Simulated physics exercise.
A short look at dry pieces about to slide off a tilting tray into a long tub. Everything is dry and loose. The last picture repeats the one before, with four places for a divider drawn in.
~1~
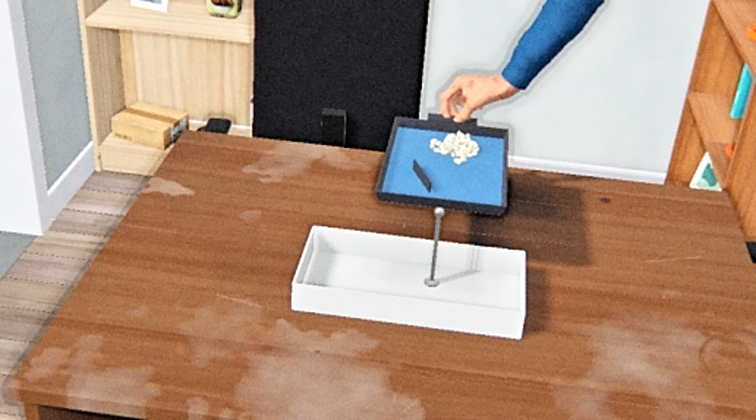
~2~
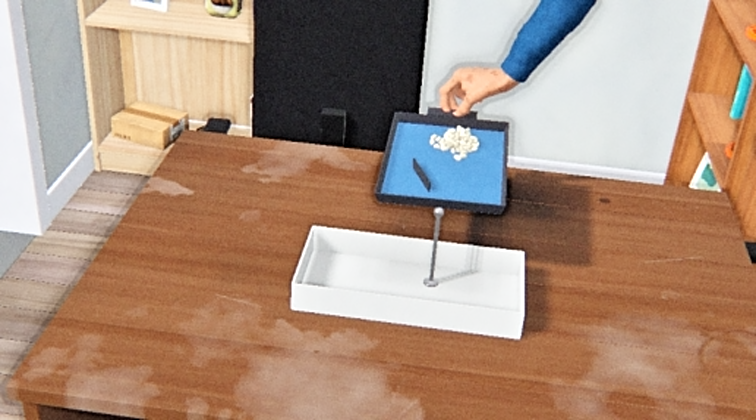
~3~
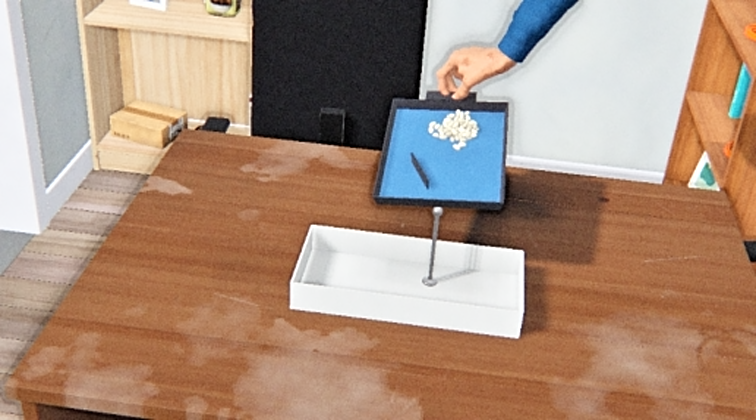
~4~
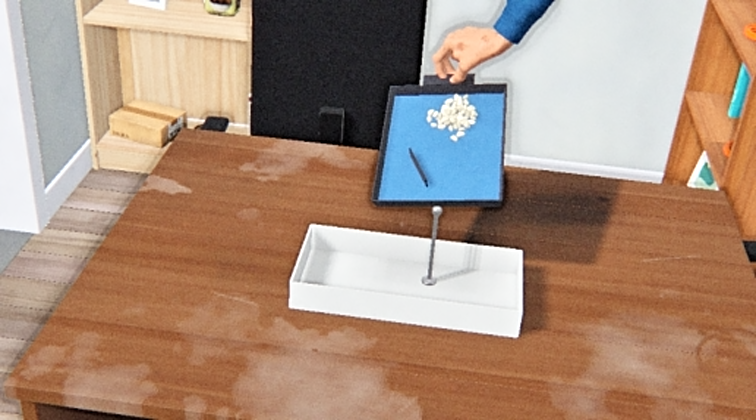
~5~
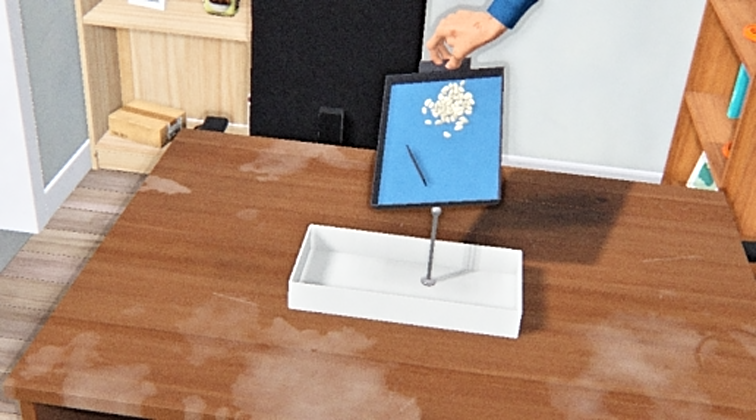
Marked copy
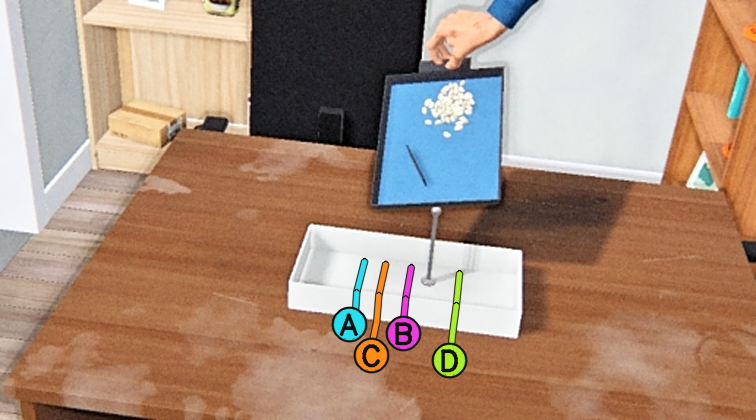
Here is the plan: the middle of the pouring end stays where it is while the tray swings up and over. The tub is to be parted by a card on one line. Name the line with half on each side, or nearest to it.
C.
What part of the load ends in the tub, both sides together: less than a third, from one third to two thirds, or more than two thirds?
More than two thirds.
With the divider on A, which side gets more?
Right.
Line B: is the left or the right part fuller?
The left side.
On the marked copy, line A crosses the front rim at (356, 291); line B crosses the front rim at (405, 297); line C crosses the front rim at (379, 294); line D crosses the front rim at (456, 304).
For line A, of what is caught, a small part on the left of the divider, most on the right.
For line B, of what is caught, nearly all on the left of the divider, a small part on the right.
For line C, of what is caught, about two thirds on the left of the divider, about a third on the right.
For line D, of what is caught, all on the left of the divider, none on the right.
